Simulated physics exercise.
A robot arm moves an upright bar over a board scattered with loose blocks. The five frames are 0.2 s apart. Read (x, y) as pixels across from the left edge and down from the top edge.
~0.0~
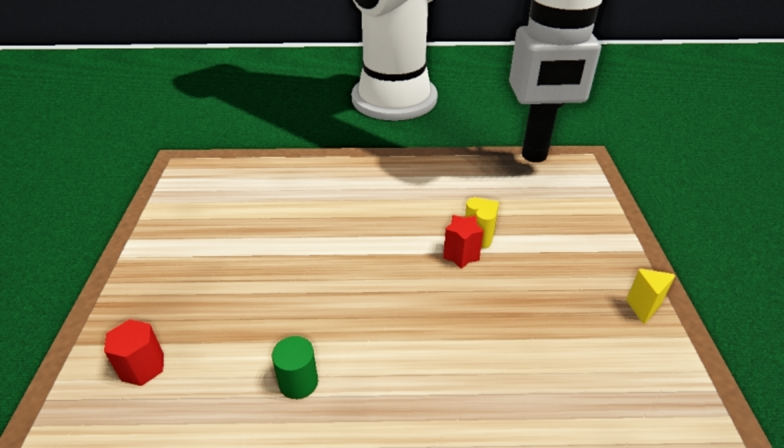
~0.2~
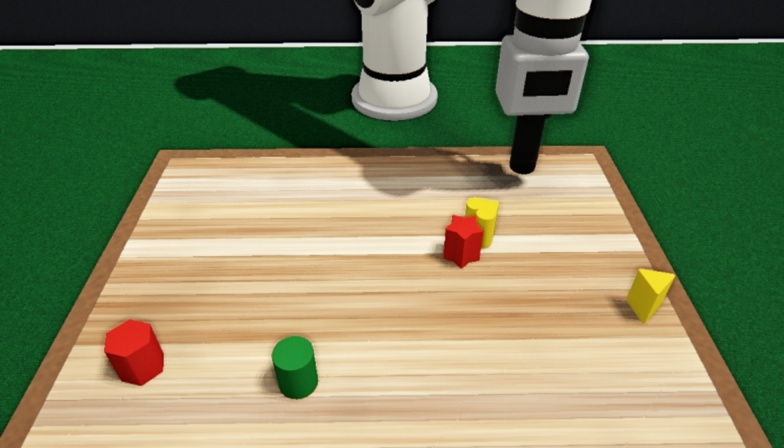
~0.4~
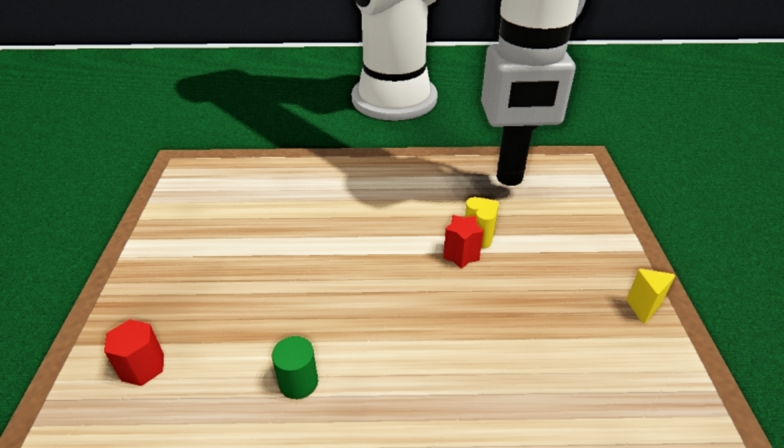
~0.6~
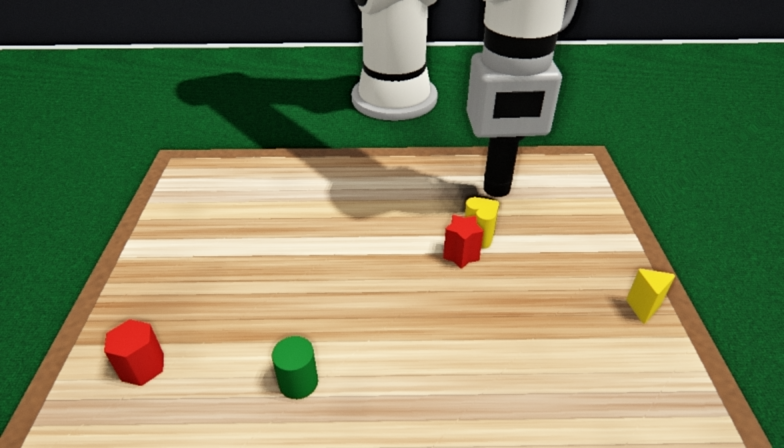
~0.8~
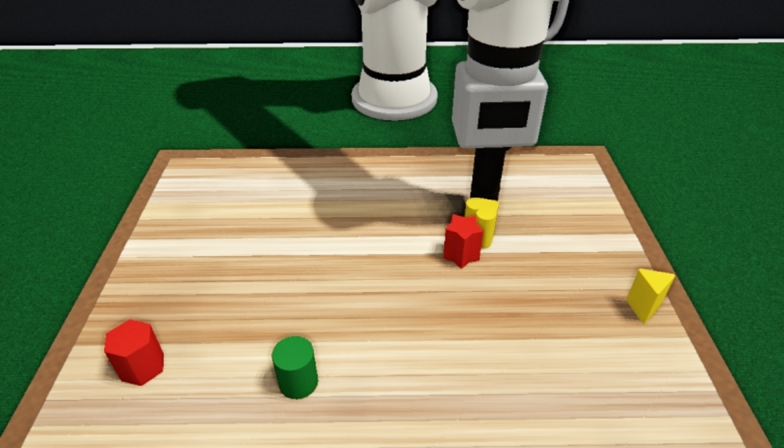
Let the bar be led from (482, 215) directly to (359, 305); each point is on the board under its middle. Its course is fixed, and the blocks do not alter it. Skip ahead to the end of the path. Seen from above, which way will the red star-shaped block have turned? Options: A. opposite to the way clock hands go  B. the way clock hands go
It's B.
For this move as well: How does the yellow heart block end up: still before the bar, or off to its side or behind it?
It is no longer ahead.
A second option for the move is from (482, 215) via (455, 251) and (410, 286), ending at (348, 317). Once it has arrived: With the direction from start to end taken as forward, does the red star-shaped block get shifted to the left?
That would be a yes.
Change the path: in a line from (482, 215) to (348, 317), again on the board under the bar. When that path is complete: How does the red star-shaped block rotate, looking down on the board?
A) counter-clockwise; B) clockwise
Answer: B.
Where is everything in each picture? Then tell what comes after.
The first picture shows lower end of the bar (534, 156), tops of blocks, red star-shaped block (465, 225), yellow heart block (484, 207).
The second picture shows bar (522, 168), blocks as before.
The third picture shows bar (509, 179), blocks as before.
The fourth picture shows bar (497, 190), blocks as before.
The fifth picture shows bar (484, 201), red star-shaped block (465, 225), yellow heart block (484, 207).
The first path, step by step. One third of the way, bar (446, 228); red star-shaped block (465, 233), turned 25° clockwise; yellow heart block (483, 218), turned 50° anticlockwise.
Two thirds of the way, bar (405, 258); red star-shaped block (465, 233), turned 25° clockwise; yellow heart block (483, 218), turned 50° anticlockwise.
At the end, bar (358, 291); red star-shaped block (465, 233), turned 25° clockwise; yellow heart block (483, 218), turned 50° anticlockwise.
